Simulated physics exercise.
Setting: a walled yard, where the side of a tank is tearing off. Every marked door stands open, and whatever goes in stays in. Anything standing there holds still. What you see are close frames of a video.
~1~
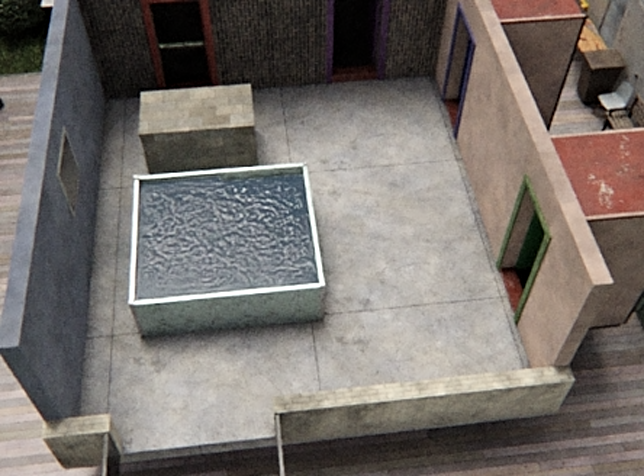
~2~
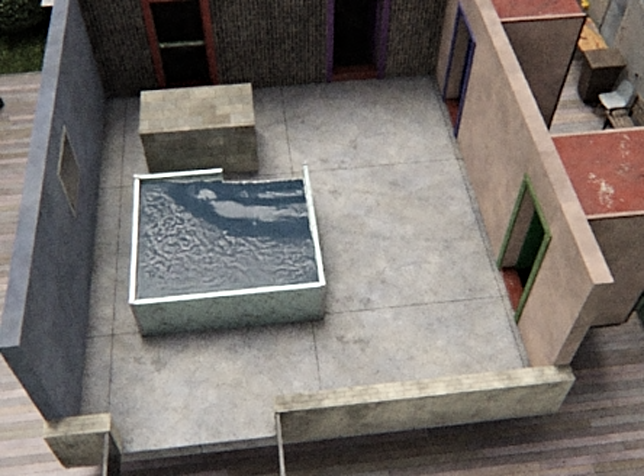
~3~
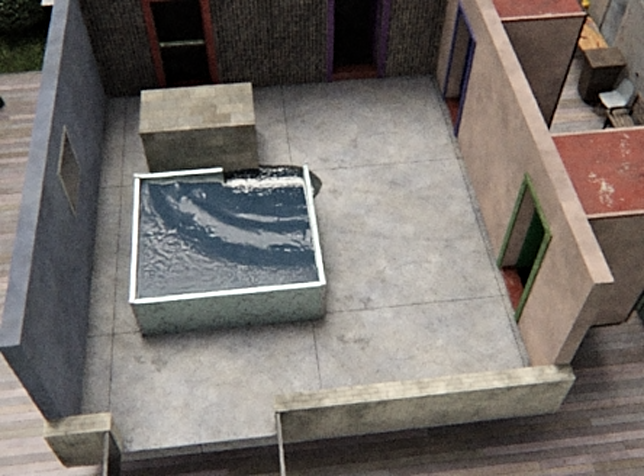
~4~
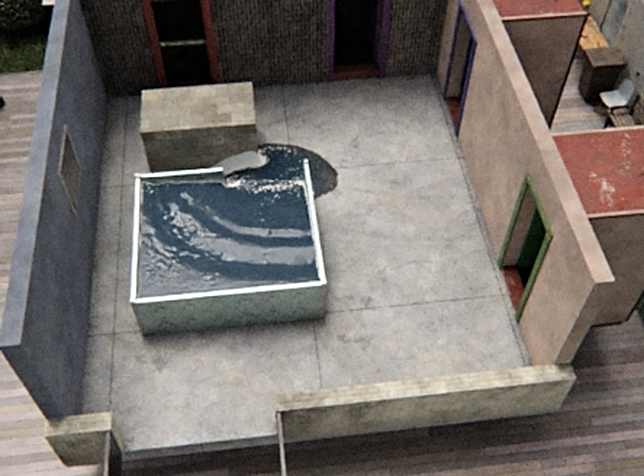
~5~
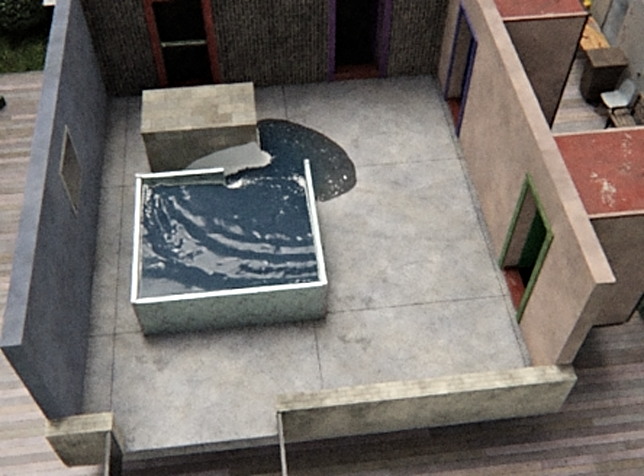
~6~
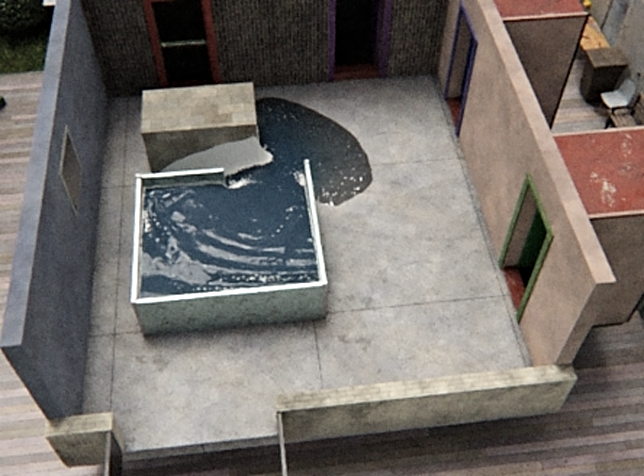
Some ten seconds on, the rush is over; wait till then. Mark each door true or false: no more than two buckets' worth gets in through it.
Red door: False, green door: True, blue door: False, purple door: False.
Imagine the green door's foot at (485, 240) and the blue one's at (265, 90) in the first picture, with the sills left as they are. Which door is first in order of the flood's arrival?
It's the blue-painted one.
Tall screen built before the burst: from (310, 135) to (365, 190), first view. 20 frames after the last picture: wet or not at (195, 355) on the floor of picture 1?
Parched.
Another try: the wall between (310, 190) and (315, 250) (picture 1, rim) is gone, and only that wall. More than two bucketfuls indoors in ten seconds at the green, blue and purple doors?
I'd expect the green one breaks the limit, the blue one breaks the limit and the purple one is safe.
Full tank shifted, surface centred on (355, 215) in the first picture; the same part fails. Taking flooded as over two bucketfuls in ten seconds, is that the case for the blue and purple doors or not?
Lab note - blue door crosses the line; purple door crosses the line.
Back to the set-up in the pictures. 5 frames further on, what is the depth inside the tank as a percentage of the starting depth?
That comes to about 72 per cent.
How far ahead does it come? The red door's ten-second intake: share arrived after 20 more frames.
My figure is 0 in a hundred.
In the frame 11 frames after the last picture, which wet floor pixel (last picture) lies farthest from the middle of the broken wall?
Somewhere near (439, 78).
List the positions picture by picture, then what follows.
The water tank at (225, 232) is whole and still, in the first frame.
Water pours out on the water tank's far side and has run to a hidden place, in the second frame.
The front is at a hidden place, out from the gap on the water tank's far side, in the third frame.
The front is at (303, 152), out from the gap on the water tank's far side, in the fourth frame.
Water pours out on the water tank's far side and has run to (277, 122), in the fifth frame.
The front is at (275, 101), out from the gap on the water tank's far side, in the sixth frame.
A moment on, water covers 25 % of the floor; the red door not reached, the green door not reached, the blue door not reached, the purple door wet at the sill, nothing in.
Next, water covers 40 % of the floor; the red door wet at the sill, nothing in, the green door not reached, the blue door wet at the sill, nothing in, the purple door over two buckets in.
Then, water covers 55 % of the floor; the red door wet at the sill, nothing in, the green door not reached, the blue door far over two buckets in, the purple door far over two buckets in.
Later, water covers 95 % of the floor; the red door over two buckets in, the green door wet at the sill, nothing in, the blue door far over two buckets in, the purple door far over two buckets in.
In the end, water covers 100 % of the floor; the red door over two buckets in, the green door wet at the sill, nothing in, the blue door far over two buckets in, the purple door far over two buckets in.
